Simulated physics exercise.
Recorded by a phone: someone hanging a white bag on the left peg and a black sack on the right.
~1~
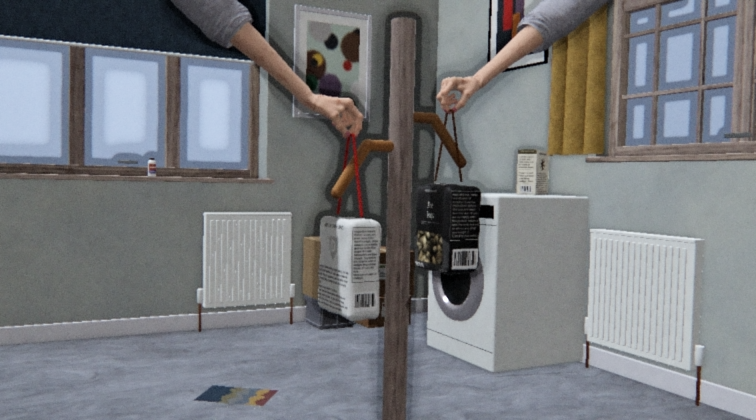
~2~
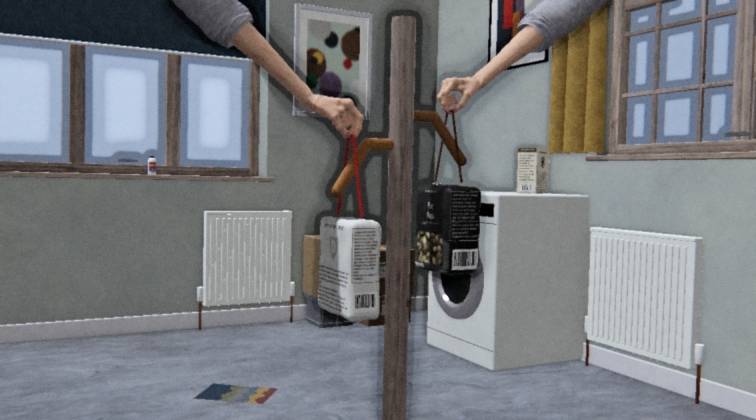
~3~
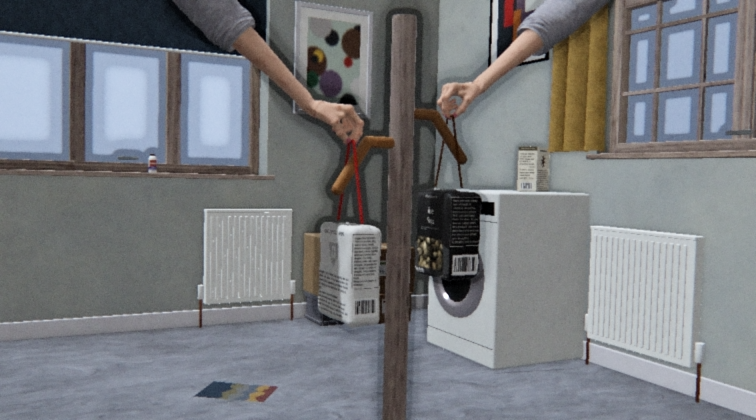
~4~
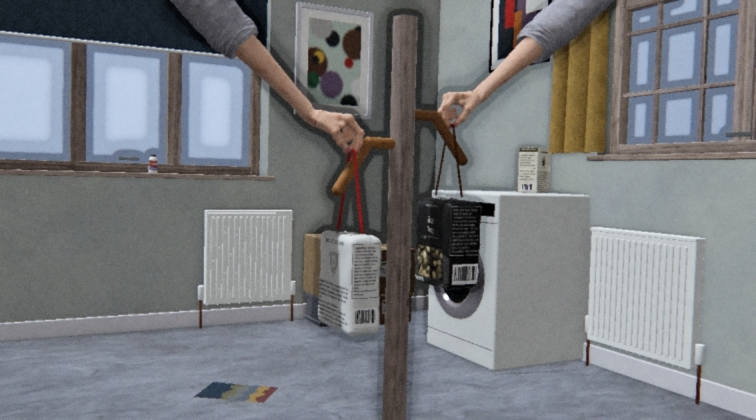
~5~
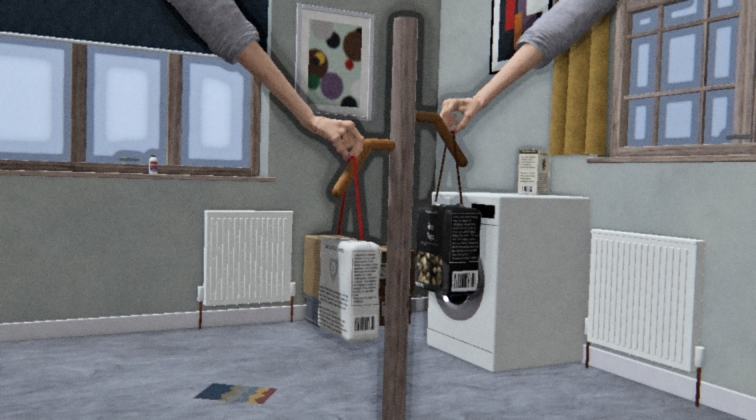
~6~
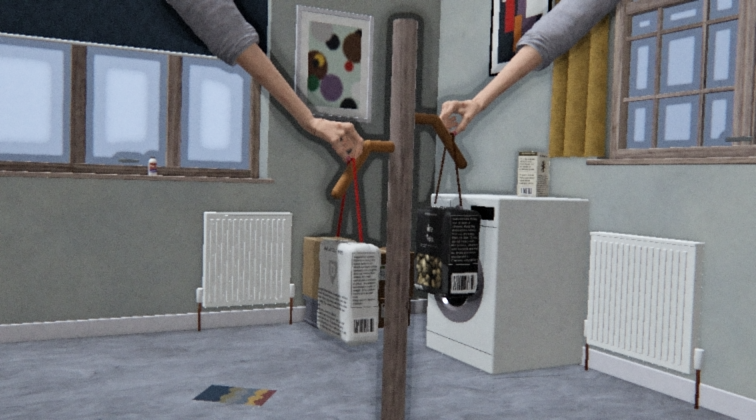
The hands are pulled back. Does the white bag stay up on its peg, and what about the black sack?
In the end the white bag comes off. The black sack comes off.
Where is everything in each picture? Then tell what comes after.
In the first picture, white bag (348, 266); black sack (447, 228); left peg tip (337, 193); right peg tip (461, 163).
In the second picture, white bag (348, 267); black sack (447, 228).
In the third picture, white bag (349, 272); black sack (447, 233).
In the fourth picture, white bag (349, 281); black sack (447, 242).
In the fifth picture, white bag (348, 288); black sack (447, 249).
In the sixth picture, white bag (348, 290); black sack (446, 251); left peg tip (337, 194), sloping steeply down; right peg tip (462, 164), sloping steeply down.
Then, 0.28 s on from there, white bag falling near (345, 382); black sack falling near (443, 336).
Then, 0.52 s on from there, white bag on the floor; black sack on the floor.
In the end, white bag on the floor; black sack on the floor. The white bag slips off its peg and the black sack drops to the floor.
